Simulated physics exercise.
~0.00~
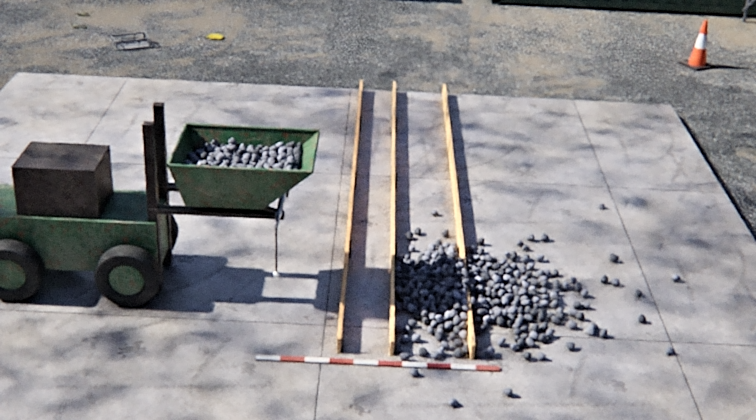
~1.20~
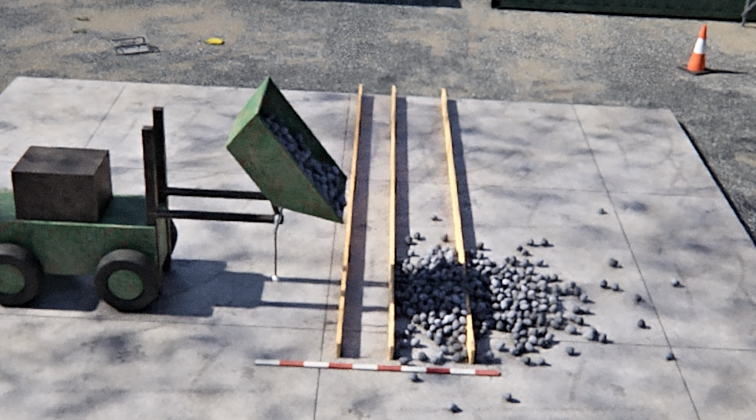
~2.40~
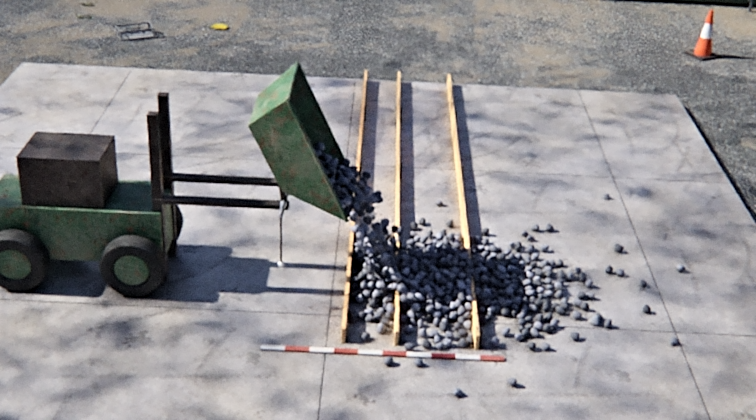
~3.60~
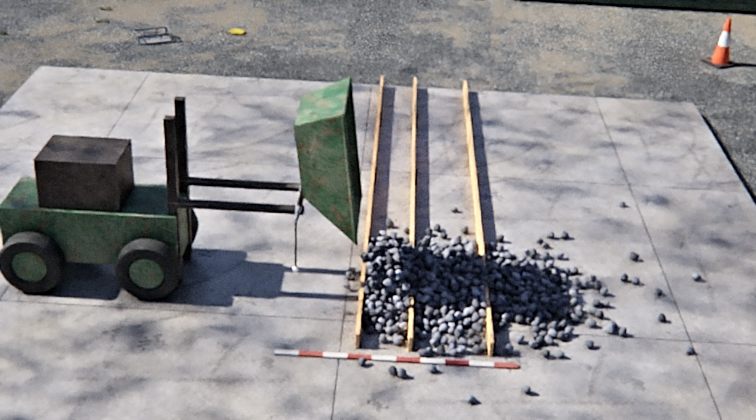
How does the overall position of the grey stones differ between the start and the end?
At the start the stones are split between the raised green skip on the left and a heap on the ground. By the end they lie together in one larger heap across the boards, so as a whole they are further right and lower.
